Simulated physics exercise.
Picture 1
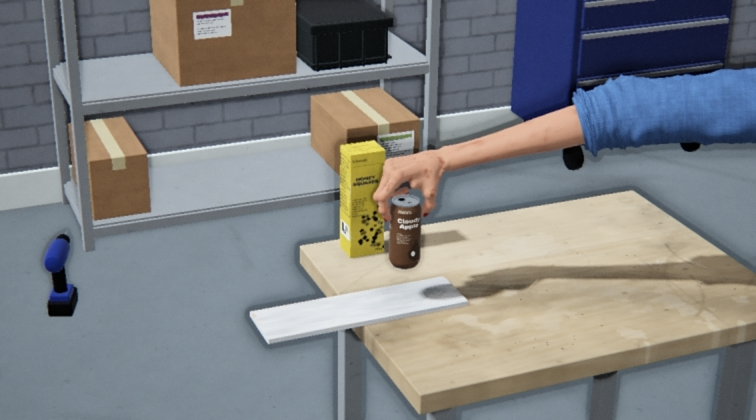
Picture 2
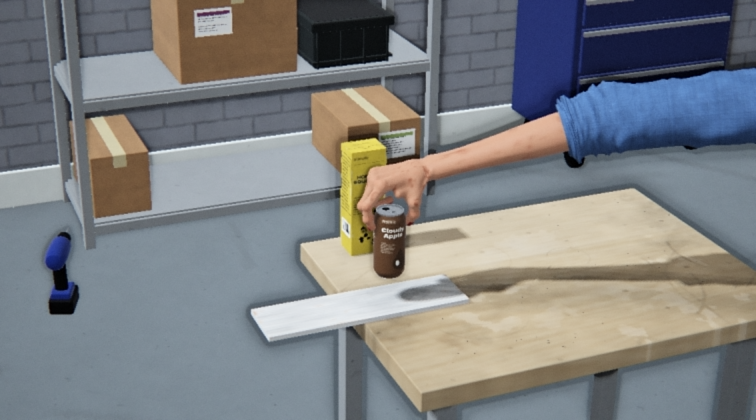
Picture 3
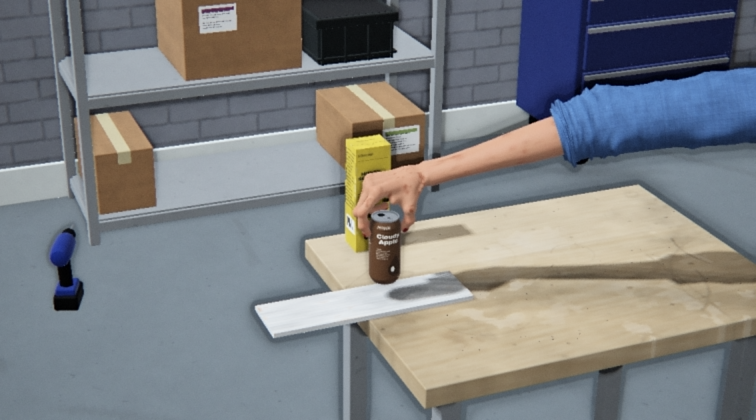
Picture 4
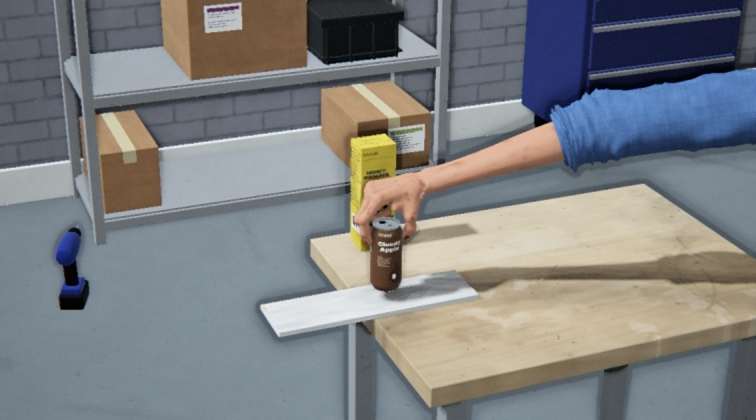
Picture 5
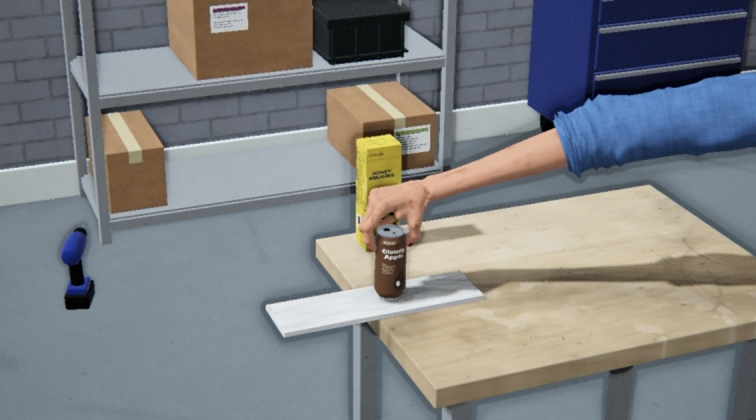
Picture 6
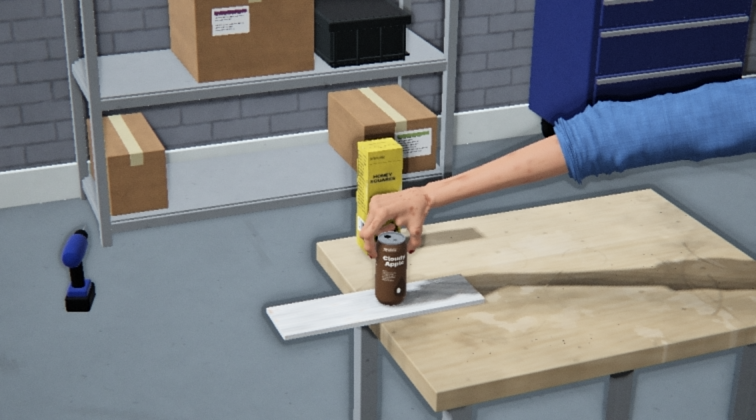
In a workshop, a hand lowers a brown can onto a white board jutting over a wooden table's edge and keeps holding it.
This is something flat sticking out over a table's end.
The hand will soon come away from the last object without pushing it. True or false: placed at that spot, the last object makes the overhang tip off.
False.
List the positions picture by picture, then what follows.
Still above its spot; brown can (405, 233); white board (360, 309), in the first picture.
Still above its spot; brown can (389, 242); white board (361, 306), in the second picture.
Still above its spot; brown can (385, 248); white board (366, 303), in the third picture.
Still above its spot; brown can (386, 256); white board (371, 302), in the fourth picture.
Still above its spot; brown can (390, 263); white board (376, 302), in the fifth picture.
Set down, still held; brown can (391, 269); white board (377, 306), in the sixth picture.
Then, 0.20 s after the last picture, nothing has stirred.
Then, 0.40 s after the last picture, brown can resting near (391, 270).
At rest, all 3 in place. Seen from the same camera at the end, brown can near (391, 270). The board stays on the table.
